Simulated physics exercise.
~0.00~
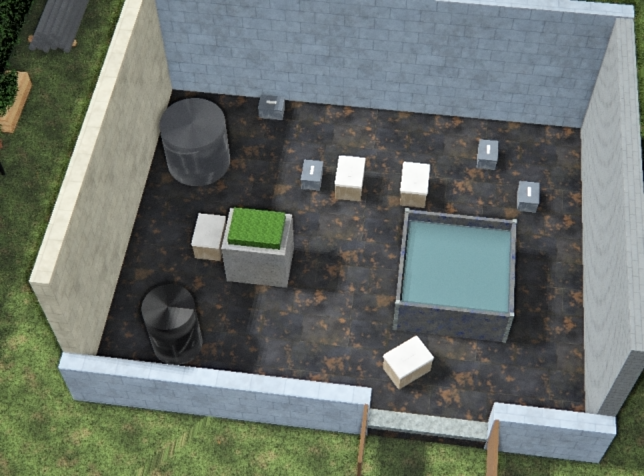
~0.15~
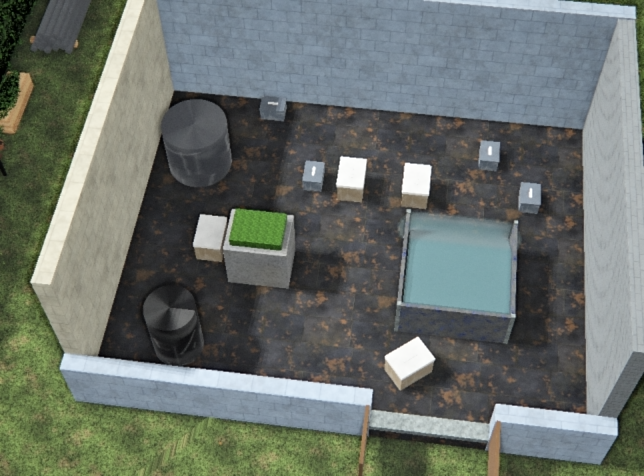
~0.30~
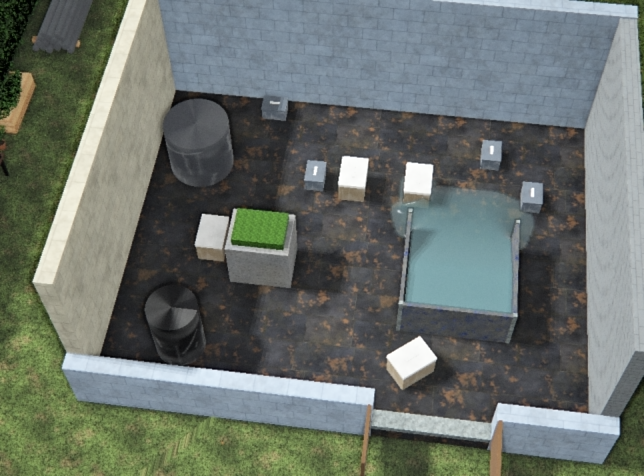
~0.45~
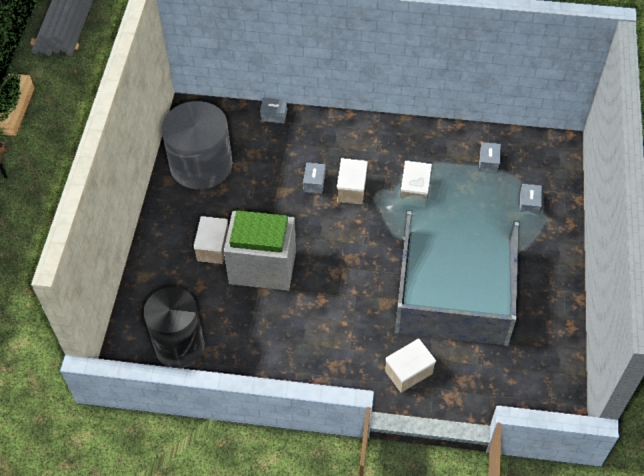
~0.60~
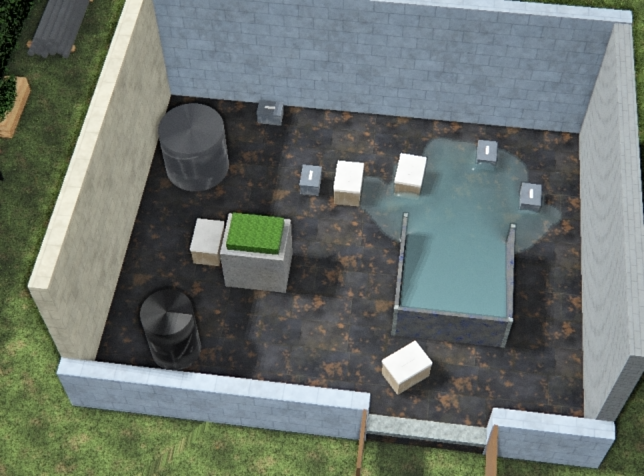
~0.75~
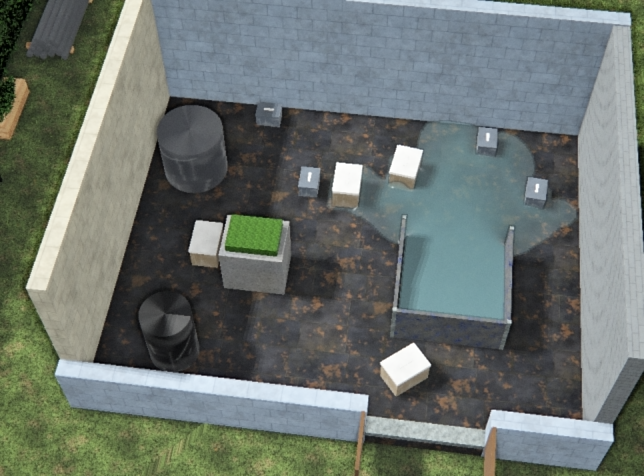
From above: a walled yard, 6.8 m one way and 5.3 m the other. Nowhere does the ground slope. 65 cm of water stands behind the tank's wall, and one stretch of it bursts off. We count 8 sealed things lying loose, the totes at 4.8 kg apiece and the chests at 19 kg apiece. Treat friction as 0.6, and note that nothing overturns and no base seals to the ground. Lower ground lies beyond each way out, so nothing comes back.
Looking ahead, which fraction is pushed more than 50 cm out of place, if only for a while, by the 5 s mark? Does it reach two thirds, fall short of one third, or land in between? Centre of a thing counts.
It lands in between one and two thirds.
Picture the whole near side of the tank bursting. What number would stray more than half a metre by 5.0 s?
The answer would then be 2.
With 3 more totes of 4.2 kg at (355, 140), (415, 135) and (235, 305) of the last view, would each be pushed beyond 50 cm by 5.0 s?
In that order: Past it, over, less.
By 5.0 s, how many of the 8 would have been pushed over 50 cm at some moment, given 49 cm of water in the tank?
Then the count would be 4.
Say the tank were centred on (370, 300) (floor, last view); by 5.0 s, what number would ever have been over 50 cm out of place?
So the tally would be 6.
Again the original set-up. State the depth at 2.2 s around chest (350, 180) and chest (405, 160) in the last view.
2 and 11 cm.
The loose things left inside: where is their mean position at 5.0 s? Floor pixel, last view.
Averaged position, last view: Near pixel (334, 234).
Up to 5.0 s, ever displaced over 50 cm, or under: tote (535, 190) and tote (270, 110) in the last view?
Beyond the mark, beyond the mark.
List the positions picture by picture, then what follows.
In the first picture, a chest at (415, 177), on the bottom; a tote at (488, 150), on the bottom; water covers 2.2 m2; 0 of 8 have shifted.
In the second picture, a chest at (417, 179) rests on the ground; a tote at (490, 151), on the bottom; water covers 3.1 m2; 0 of 8 have shifted.
In the third picture, a chest at (419, 178), on the bottom; a tote at (492, 151) rests on the ground; 4.1 m2 under water; 0 of 8 have shifted.
In the fourth picture, a chest at (417, 177) rests on the ground, 7 cm from its start; a tote at (491, 153), on the bottom; water covers 5.2 m2; 1 of 8 have shifted.
In the fifth picture, a chest at (411, 169) rests on the ground, 26 cm from its start; a tote at (487, 151), on the bottom, 9 cm from its start; 6.5 m2 under water; 3 of 8 have shifted.
In the sixth picture, a chest at (406, 161), on the bottom, 47 cm from its start; a tote at (488, 137) rests on the ground, 39 cm from its start; 7.9 m2 under water; 3 of 8 have shifted.
After 1.1 s 3 of 8 are over 50 cm from their spots; 1 afloat.
After 2.2 s 3 of 8 are over 50 cm from their spots; 2 afloat.
After 3.5 s 4 of 8 are over 50 cm from their spots; 3 afloat.
After 5.0 s 4 of 8 are over 50 cm from their spots, and 4 have been at some point; 4 afloat.
